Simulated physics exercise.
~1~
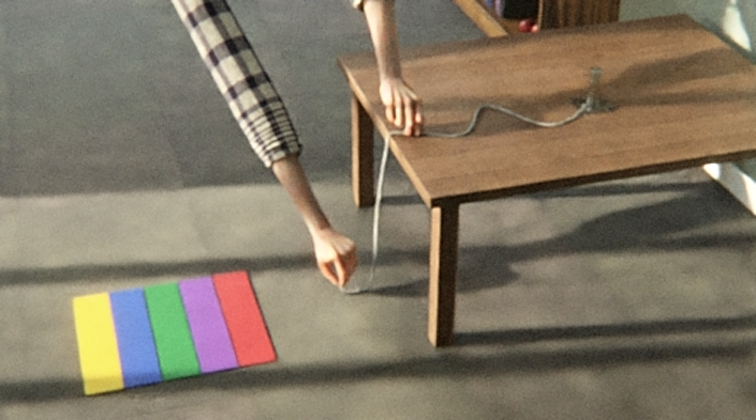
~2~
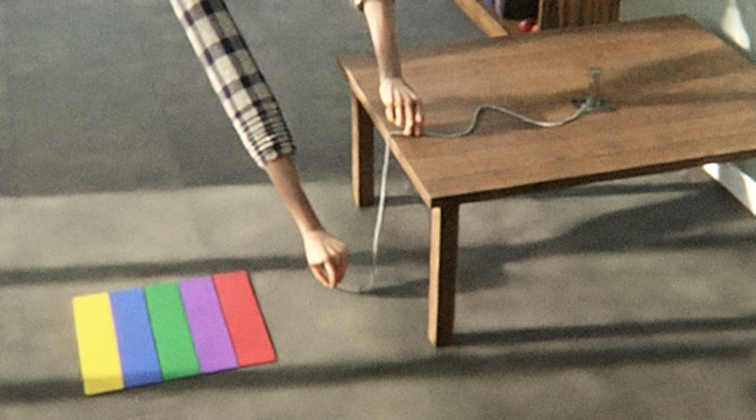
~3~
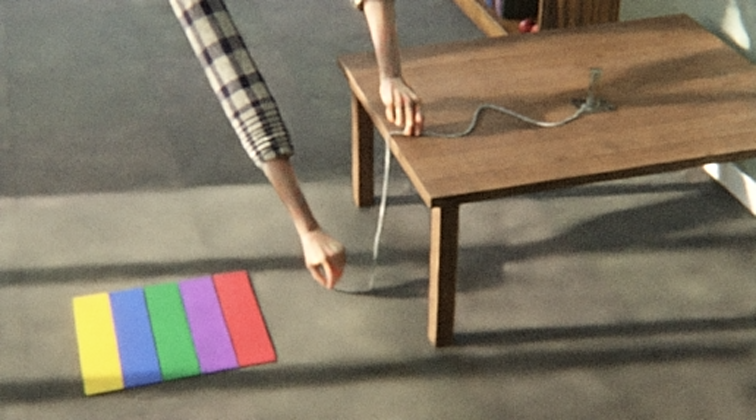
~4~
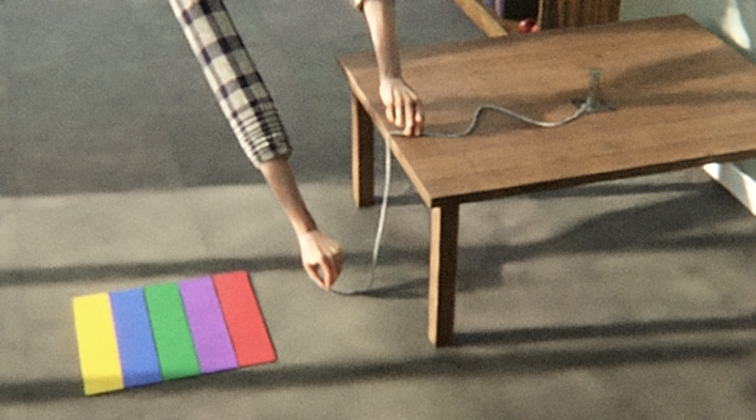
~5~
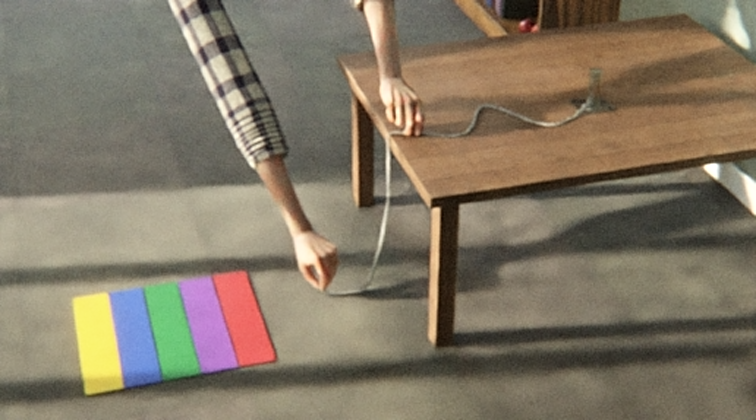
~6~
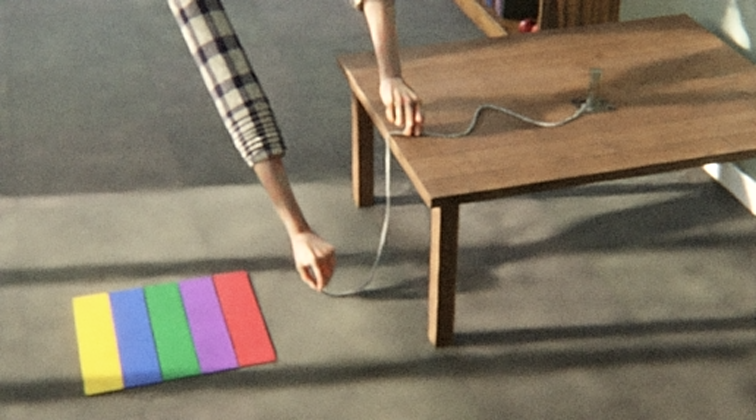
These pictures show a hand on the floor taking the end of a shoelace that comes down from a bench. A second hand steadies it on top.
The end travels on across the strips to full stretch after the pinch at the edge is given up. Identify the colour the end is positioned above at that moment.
It is positioned above blue.
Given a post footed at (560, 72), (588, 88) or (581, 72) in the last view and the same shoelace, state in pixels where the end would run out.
Pixels, try by try: About (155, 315), (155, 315), (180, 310).
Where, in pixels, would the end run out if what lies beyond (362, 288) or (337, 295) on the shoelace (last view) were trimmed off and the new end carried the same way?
The pixels are (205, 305) and (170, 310), in that order.
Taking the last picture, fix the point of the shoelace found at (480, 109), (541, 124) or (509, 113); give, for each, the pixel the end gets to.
(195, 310); (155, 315); (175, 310).
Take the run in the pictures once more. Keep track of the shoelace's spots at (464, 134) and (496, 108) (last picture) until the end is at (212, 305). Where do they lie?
Roughly (393, 133) for the first and (472, 127) for the second.
Soon after, end near (212, 305); over purple.
After that, end near (164, 313); over green.
At the stop, end near (137, 317); over blue. Over blue.
